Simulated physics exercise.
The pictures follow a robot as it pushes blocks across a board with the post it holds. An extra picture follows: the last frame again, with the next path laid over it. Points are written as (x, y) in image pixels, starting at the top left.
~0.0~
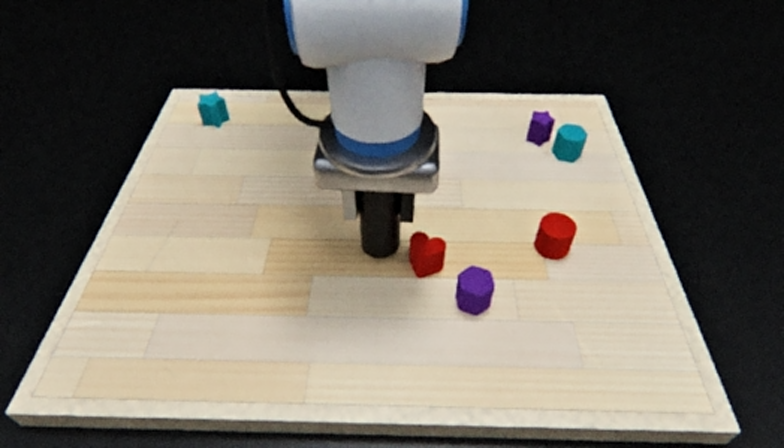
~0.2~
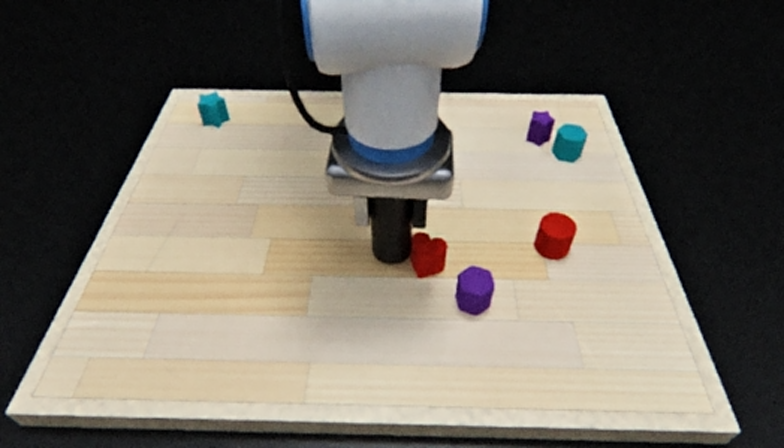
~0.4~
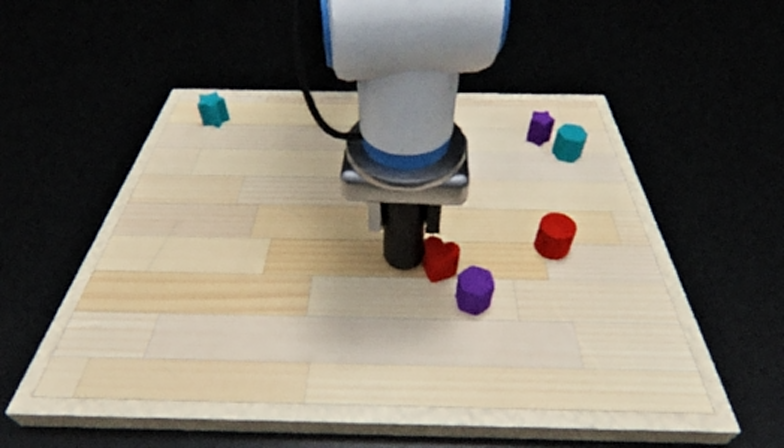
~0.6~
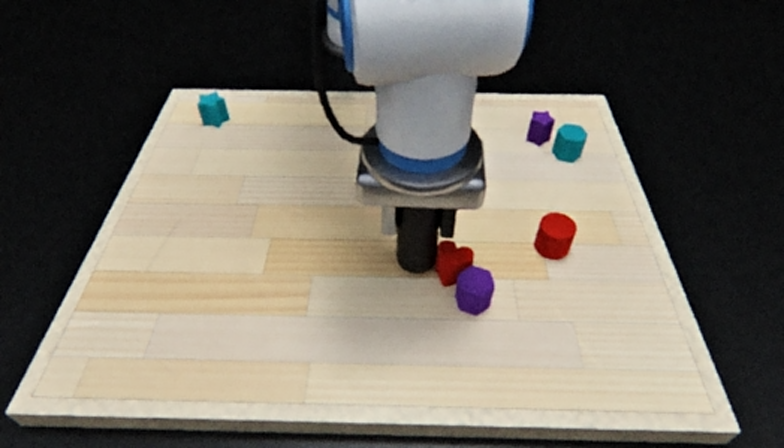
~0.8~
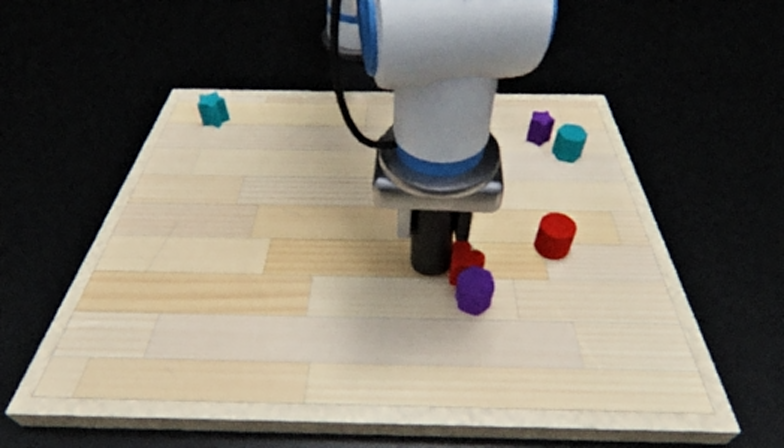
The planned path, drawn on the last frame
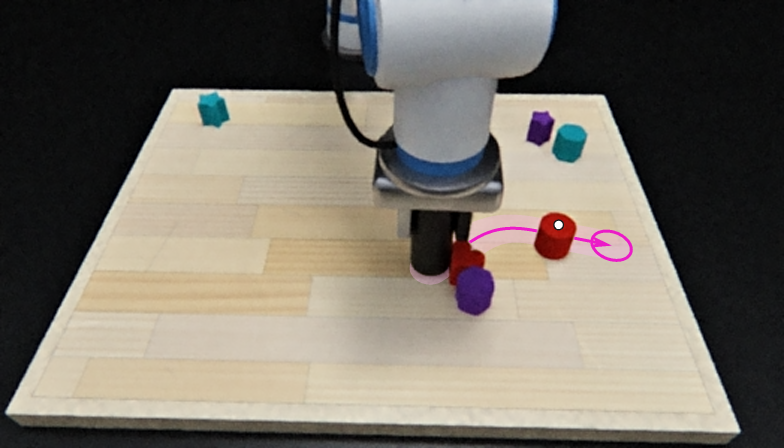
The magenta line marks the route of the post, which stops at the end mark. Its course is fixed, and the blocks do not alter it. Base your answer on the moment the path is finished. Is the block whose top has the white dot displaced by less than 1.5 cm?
No, I don't think so.
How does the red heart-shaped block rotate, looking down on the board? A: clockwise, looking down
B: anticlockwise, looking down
A - clockwise, looking down.
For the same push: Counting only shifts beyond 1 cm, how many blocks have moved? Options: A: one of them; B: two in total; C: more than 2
Answer: B.
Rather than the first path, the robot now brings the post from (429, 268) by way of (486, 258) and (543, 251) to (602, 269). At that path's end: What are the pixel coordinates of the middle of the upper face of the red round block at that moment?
Located at (616, 220).
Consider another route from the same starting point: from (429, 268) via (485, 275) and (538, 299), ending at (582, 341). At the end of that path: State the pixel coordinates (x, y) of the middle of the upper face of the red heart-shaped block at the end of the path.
Just about (594, 280).
The line goes from (429, 268) by way of (480, 236) and (543, 232) to (611, 245); the dot is on the red round block.
The first path, step by step. One third of the way, post (483, 228); red heart-shaped block (482, 252), turned 45° clockwise.
Two thirds of the way, post (546, 224); red heart-shaped block (482, 252), turned 45° clockwise; red round block (579, 234).
At the end, post (615, 238); red heart-shaped block (482, 252), turned 45° clockwise; purple hexagonal block unmoved; red round block (612, 251).
